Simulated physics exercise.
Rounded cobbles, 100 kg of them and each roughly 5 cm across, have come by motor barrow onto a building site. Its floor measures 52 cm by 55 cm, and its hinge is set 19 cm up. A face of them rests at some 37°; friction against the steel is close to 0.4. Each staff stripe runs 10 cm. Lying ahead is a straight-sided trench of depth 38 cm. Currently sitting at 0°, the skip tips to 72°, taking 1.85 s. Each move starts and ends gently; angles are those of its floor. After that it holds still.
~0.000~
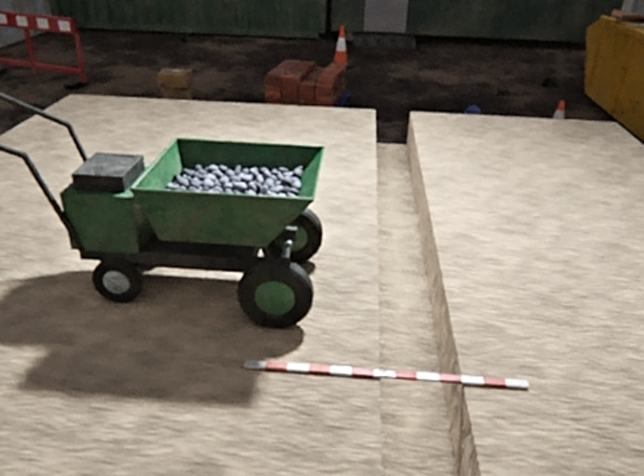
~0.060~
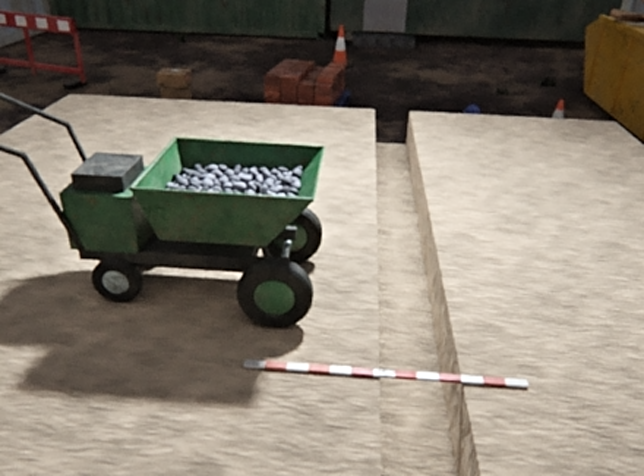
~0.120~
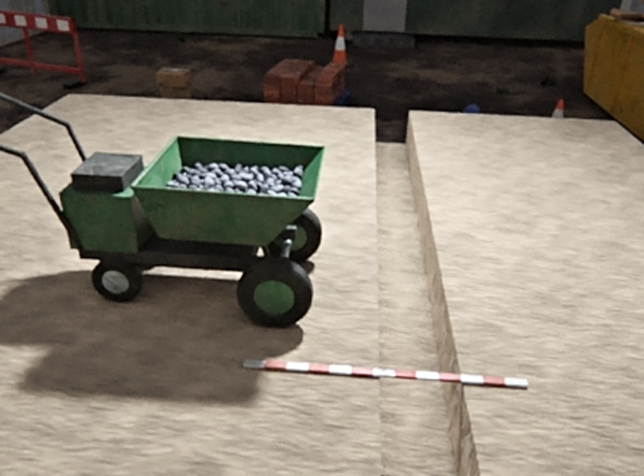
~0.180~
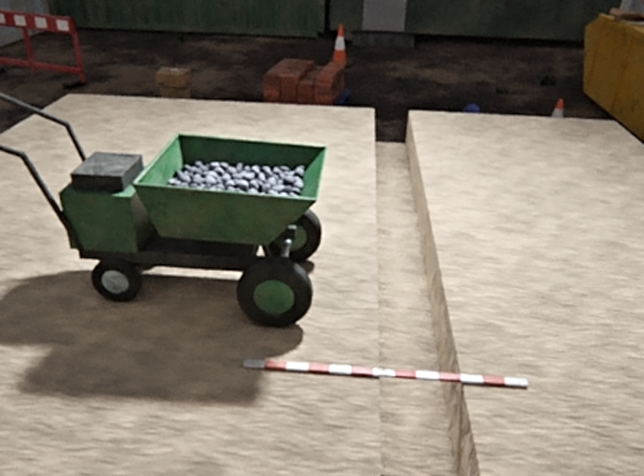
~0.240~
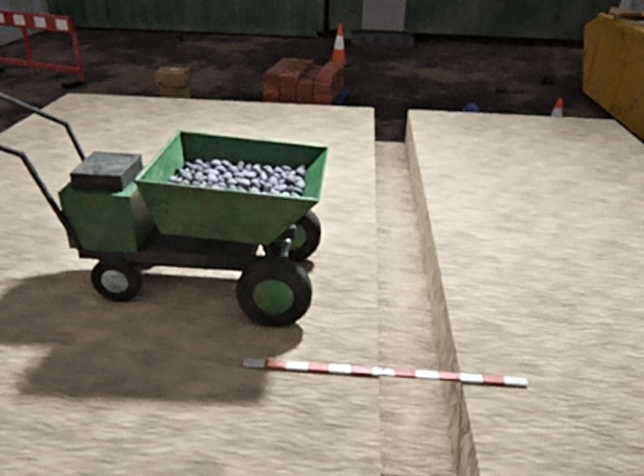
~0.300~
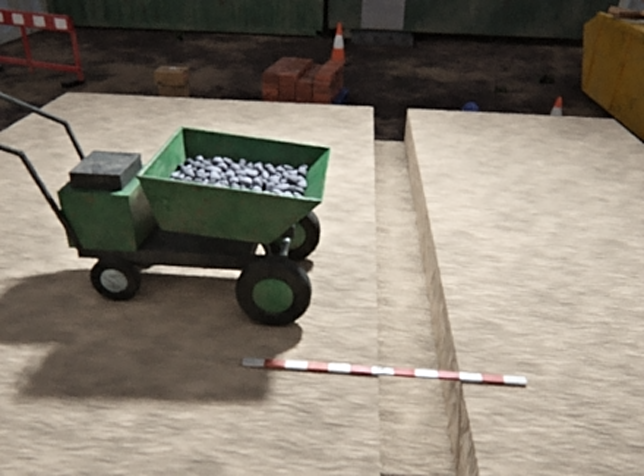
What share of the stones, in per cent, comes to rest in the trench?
About 98 per cent of the stones finish in the trench.
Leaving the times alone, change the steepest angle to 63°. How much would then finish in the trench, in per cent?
Share in trench: Approx. 95%.
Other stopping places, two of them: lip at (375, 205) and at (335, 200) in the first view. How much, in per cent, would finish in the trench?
Close to 30 percent in the first case, 80 percent in the second.
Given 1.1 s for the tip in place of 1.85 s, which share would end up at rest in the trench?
I'd put it at roughly 90 per cent.
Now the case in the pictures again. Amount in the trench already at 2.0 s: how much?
Some 55 per cent.
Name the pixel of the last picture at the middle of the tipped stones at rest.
Somewhere near pixel (412, 340).
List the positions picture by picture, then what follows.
The first picture shows lip at (313, 200), floor tilted 0°, highest stones at (236, 179).
In the second picture, the skip is at 0°, its lip at (313, 200); the top of the load is at (236, 179); the stones move at 0.1 m/s on average.
In the third picture, the skip is at 1°, its lip at (314, 200); the top of the load is at (237, 178); the stones move at 0.1 m/s on average.
The fourth picture shows lip at (316, 201), floor tilted 2°, highest stones at (229, 175); the stones move at 0.2 m/s on average.
In the fifth picture, the skip is at 3°, its lip at (318, 202); the top of the load is at (230, 173); the stones move at 0.2 m/s on average.
The sixth picture shows lip at (321, 202), floor tilted 5°, highest stones at (222, 171); the stones move at 0.3 m/s on average.
After 1.4 s the floor is at 61°; 100 % in the skip; the foremost stones are at (387, 251).
After 2.0 s the floor is at 72°; 44 % in the skip, 55 % in the trench, 1 % past the trench; the foremost stones are at (462, 299).
After 2.3 s the floor is at 72°; 17 % in the skip, 81 % in the trench, 2 % past the trench; the foremost stones are at (497, 299).
After 4.2 s the floor is at 72°; 0 % in the skip, 98 % in the trench, 2 % past the trench; the foremost stones are at (504, 300).
